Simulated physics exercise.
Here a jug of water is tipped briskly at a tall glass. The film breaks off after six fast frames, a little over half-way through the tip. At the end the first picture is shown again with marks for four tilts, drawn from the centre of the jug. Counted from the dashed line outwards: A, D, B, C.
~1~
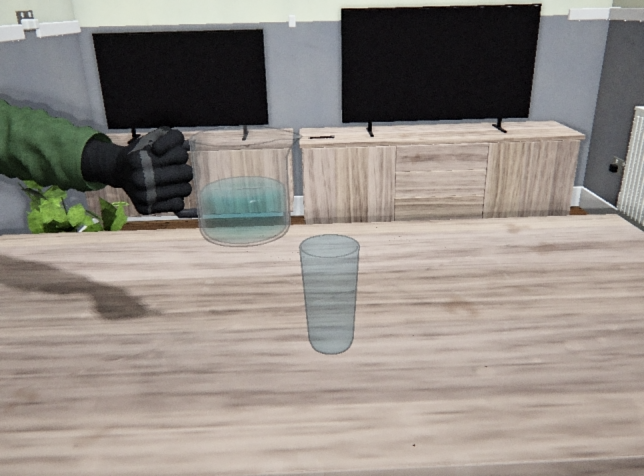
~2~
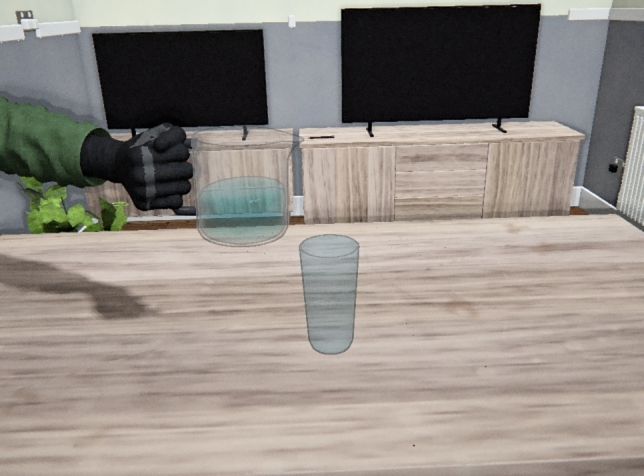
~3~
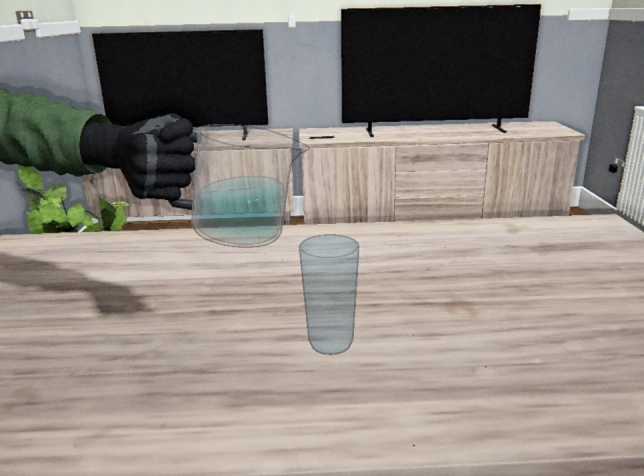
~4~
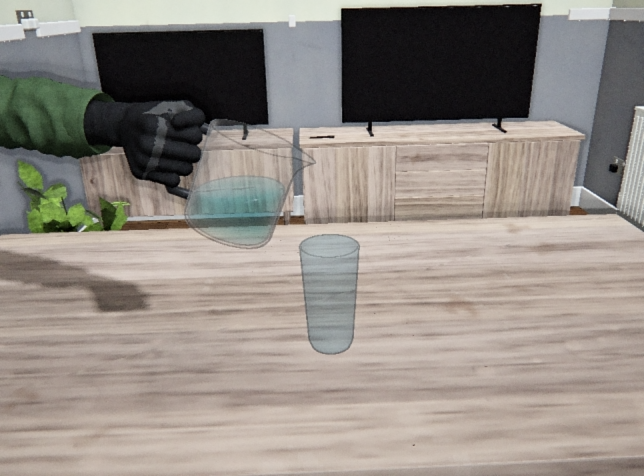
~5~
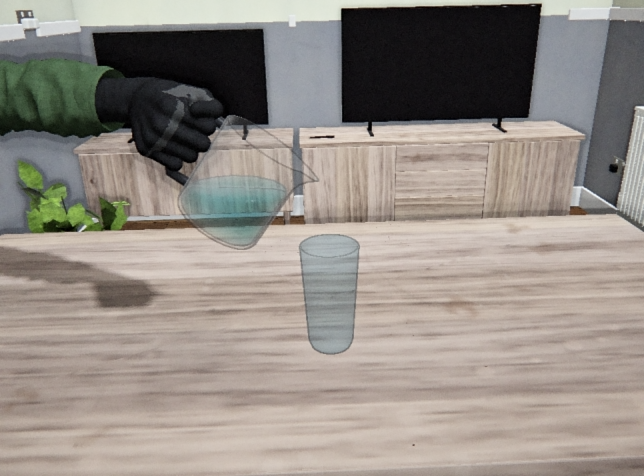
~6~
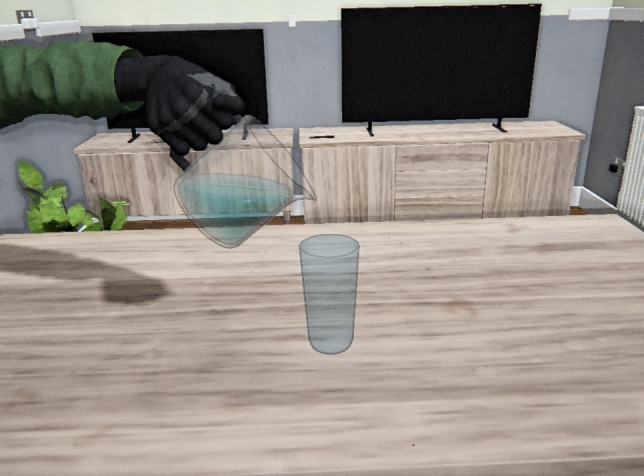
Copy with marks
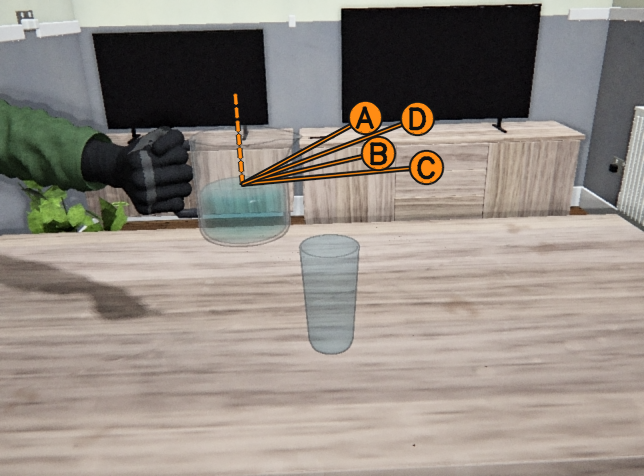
In this clip, a black-gloved hand in a green sleeve holds a clear jug of bluish water above a wooden table, then steadily tilts it rightward toward a tall glass standing still, with no water leaving the jug.
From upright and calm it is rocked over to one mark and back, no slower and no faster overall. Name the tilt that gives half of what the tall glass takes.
The answer is mark B.
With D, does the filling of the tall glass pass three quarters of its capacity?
No, less.
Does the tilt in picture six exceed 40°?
Yes.
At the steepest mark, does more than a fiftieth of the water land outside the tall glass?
Yes.
On the marked copy, A at (350, 125); B at (361, 156); C at (409, 168); D at (401, 124).
If A is chosen, the tall glass ends with about 20 % of what it can hold; 4 % of the water is spilt.
If B is chosen, the tall glass ends with about 52 % of what it can hold; 5 % of the water is spilt.
If C is chosen, the tall glass ends with about 63 % of what it can hold; 9 % of the water is spilt.
If D is chosen, the tall glass ends with about 37 % of what it can hold; 4 % of the water is spilt.
